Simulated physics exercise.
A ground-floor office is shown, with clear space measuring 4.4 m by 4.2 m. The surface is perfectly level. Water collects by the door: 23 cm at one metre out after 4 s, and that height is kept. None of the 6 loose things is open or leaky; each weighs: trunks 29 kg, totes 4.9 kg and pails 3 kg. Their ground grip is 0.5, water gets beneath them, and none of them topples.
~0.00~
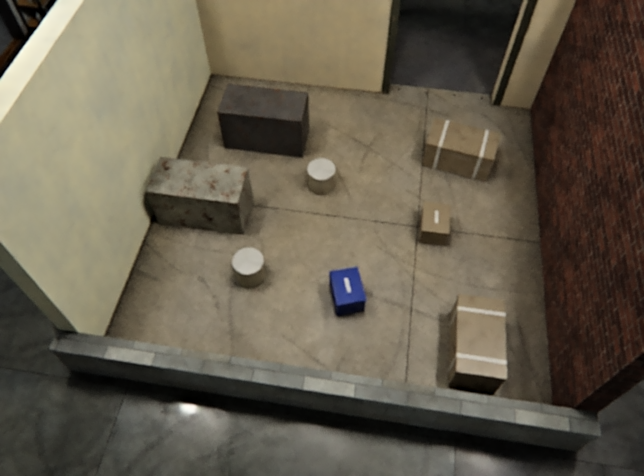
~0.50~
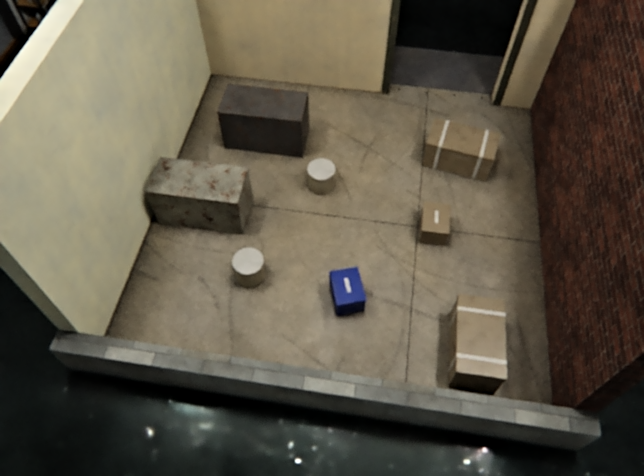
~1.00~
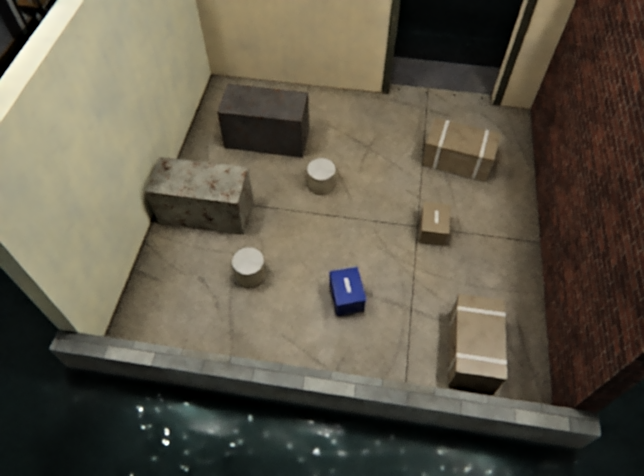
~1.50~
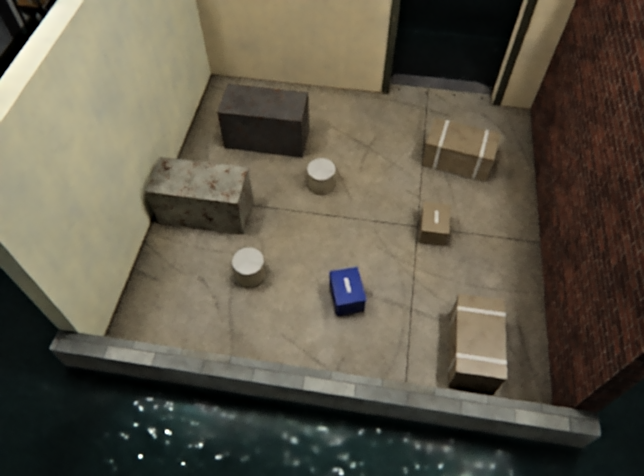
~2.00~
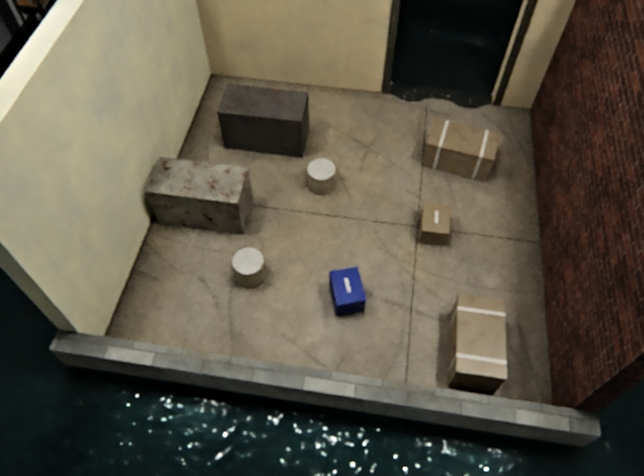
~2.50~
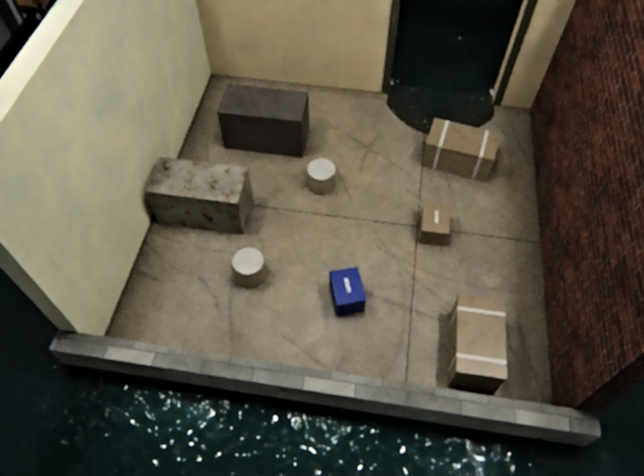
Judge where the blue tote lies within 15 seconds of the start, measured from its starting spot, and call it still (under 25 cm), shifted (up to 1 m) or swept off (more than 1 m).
It is swept off.
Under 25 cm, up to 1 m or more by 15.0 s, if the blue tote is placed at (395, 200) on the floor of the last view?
Answer: It covers a big distance.
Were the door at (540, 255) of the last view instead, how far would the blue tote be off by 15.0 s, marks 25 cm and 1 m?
With that change, the blue tote edges a short distance.
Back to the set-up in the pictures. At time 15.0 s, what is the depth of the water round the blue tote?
I'd say around 7 cm.
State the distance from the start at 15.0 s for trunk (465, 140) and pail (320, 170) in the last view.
The first is 150 cm from its start, the second 40 cm.
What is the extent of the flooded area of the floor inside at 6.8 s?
Close to 15 m2, I'd say.
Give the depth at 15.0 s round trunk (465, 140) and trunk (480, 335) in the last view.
14 and 17 cm.
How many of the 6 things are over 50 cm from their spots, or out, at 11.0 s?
The count is 5.
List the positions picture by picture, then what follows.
In the first picture, the blue tote at (348, 286), on the bottom; water covers 0.0 m2; 0 of 6 have shifted.
In the second picture, the blue tote at (348, 286) rests on the ground; 0.0 m2 under water; 0 of 6 have shifted.
In the third picture, the blue tote at (348, 286), on the bottom; 0.0 m2 under water; 0 of 6 have shifted.
In the fourth picture, the blue tote at (348, 286), on the bottom; water covers 0.0 m2; 0 of 6 have shifted.
In the fifth picture, the blue tote at (348, 286) rests on the ground; water covers 0.0 m2; 0 of 6 have shifted.
In the sixth picture, the blue tote at (348, 286), on the bottom; 0.7 m2 under water; 0 of 6 have shifted.
After 3.5 s the blue tote is near (348, 286), 0.0 m from its start, aground; 0 afloat.
After 6.8 s the blue tote is near (310, 353), 0.8 m from its start, afloat; 2 afloat.
After 11.0 s the blue tote is near (215, 230), 1.5 m from its start, afloat; 6 afloat.
After 15.0 s the blue tote is near (222, 91), 3.2 m from its start, afloat; 6 afloat.
